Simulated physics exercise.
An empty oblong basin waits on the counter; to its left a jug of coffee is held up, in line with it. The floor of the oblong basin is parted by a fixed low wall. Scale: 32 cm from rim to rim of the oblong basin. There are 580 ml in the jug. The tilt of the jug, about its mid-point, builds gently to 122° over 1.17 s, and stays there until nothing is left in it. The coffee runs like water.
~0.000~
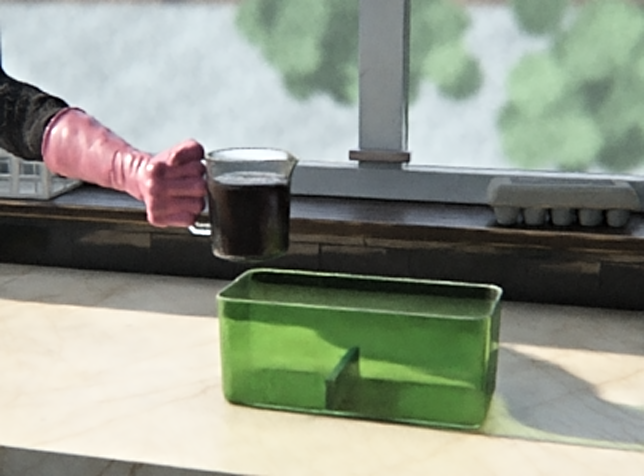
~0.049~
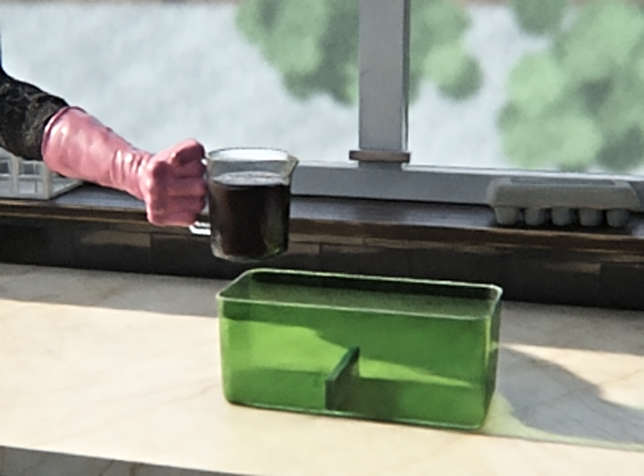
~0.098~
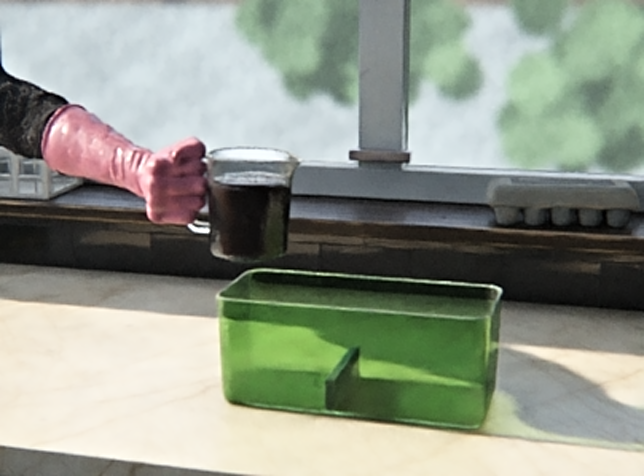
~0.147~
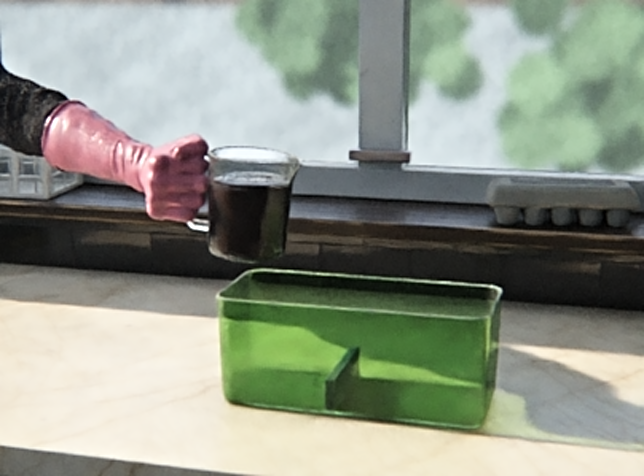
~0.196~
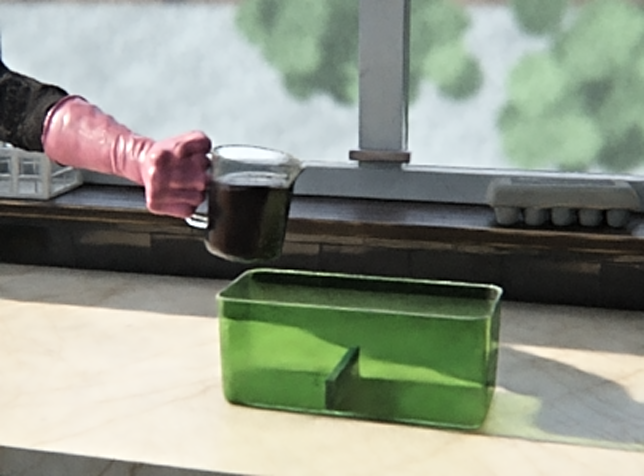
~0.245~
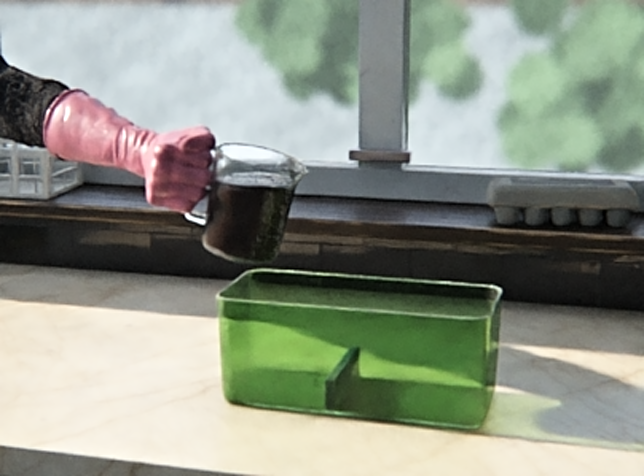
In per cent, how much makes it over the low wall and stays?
Roughly 62 per cent is past the wall.
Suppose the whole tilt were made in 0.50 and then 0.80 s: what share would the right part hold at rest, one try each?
In turn about 25 and 45 per cent.
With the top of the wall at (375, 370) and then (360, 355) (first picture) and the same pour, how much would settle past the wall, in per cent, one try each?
First 10, then 25 per cent.
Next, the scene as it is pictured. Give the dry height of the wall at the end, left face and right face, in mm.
Left about 26 mm, right about 22 mm.
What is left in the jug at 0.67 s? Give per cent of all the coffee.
Near 80 in a hundred.
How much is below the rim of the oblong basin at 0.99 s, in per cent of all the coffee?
Some 78 per cent.
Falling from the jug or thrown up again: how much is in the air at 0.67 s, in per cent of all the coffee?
Some 14 per cent.
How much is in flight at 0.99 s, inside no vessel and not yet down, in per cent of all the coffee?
Near 8 in a hundred.
Then, 0.67 s in, the tilt is 75° and 81 per cent is still to pour, 0 is left of the wall and 5 right of it.
Then, 0.99 s in, the tilt is 115° and 14 per cent is still to pour, 22 is left of the wall and 56 right of it.
Then, 1.31 s in, the tilt is 122° and 0 per cent is still to pour, 38 is left of the wall and 61 right of it.
Then, 1.67 s in, the tilt is 122° and 0 per cent is still to pour, 38 is left of the wall and 62 right of it.
Finally, 38 per cent lies left of the wall, 62 right of it and 0 outside.
